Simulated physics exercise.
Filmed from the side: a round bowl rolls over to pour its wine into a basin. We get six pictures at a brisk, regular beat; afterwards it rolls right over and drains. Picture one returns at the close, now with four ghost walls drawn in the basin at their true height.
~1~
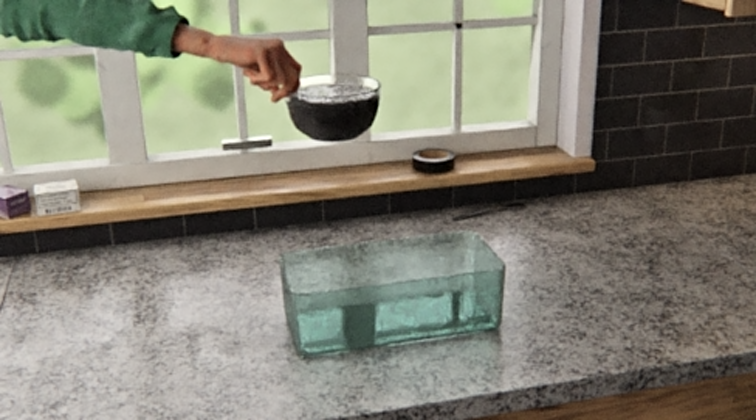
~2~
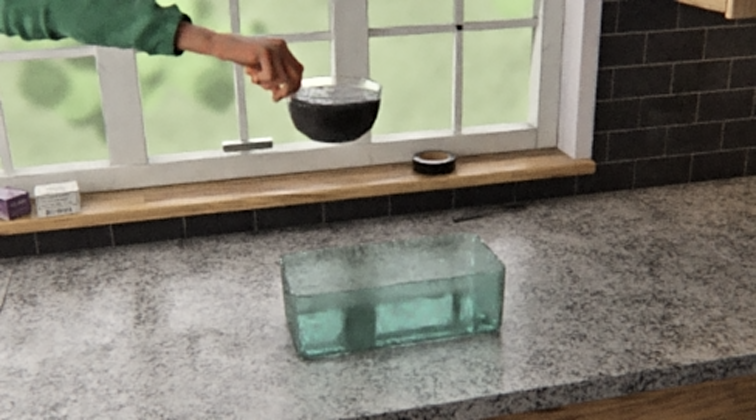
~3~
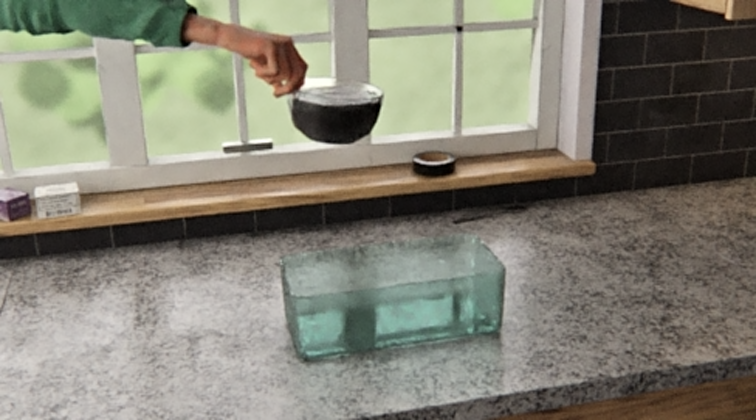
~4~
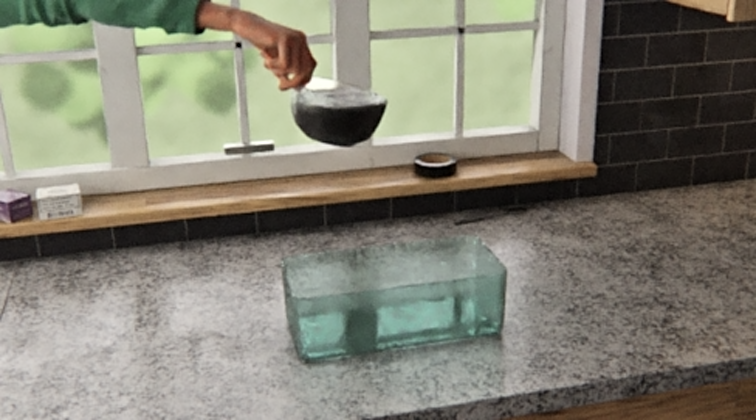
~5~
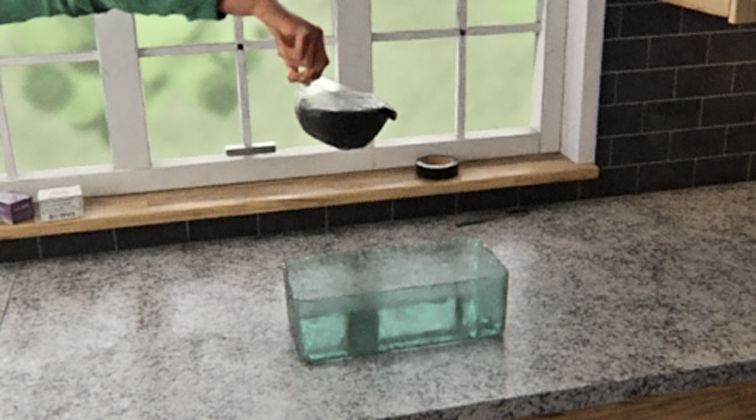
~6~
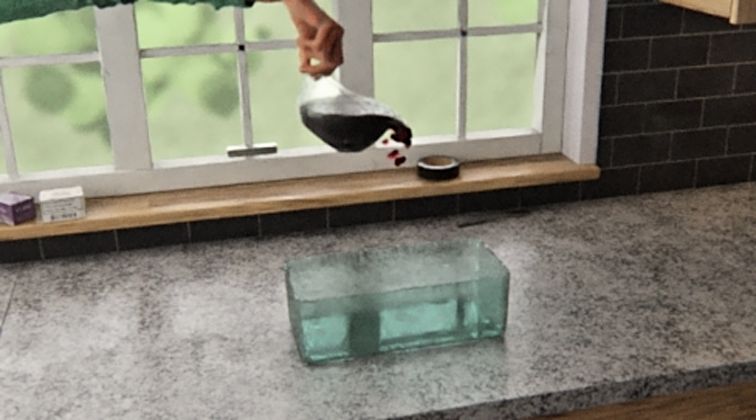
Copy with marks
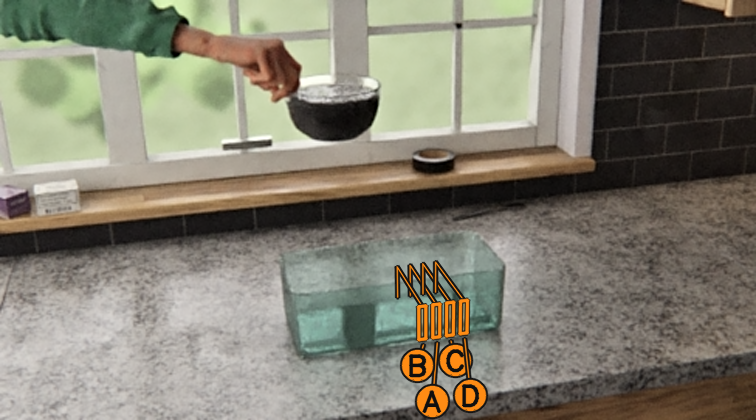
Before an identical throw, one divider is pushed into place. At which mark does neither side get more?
Use position C.
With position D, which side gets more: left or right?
The left one.
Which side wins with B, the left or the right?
The right one.
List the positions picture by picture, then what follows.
In the first frame, upright, lip at (378, 81); basin from (297, 355) to (501, 326); nothing has left yet.
In the second frame, upright, lip at (379, 84); nothing has left yet.
In the third frame, tipped about 7°, lip at (381, 90); nothing has left yet.
In the fourth frame, tipped about 16°, lip at (385, 98); nothing has left yet.
In the fifth frame, tipped about 27°, lip at (387, 110); wine is over the lip, down to (392, 115).
In the sixth frame, tipped about 40°, lip at (388, 122); wine is over the lip, down to (400, 162).
In orange, A at (437, 342); B at (423, 344); C at (450, 340); D at (464, 338).
If A is chosen, about 30 % ends left of the wall and 67 % right of it; 3 % is lost outside.
If B is chosen, about 17 % ends left of the wall and 80 % right of it; 3 % is lost outside.
If C is chosen, about 48 % ends left of the wall and 49 % right of it; 3 % is lost outside.
If D is chosen, about 72 % ends left of the wall and 24 % right of it; 4 % is lost outside.
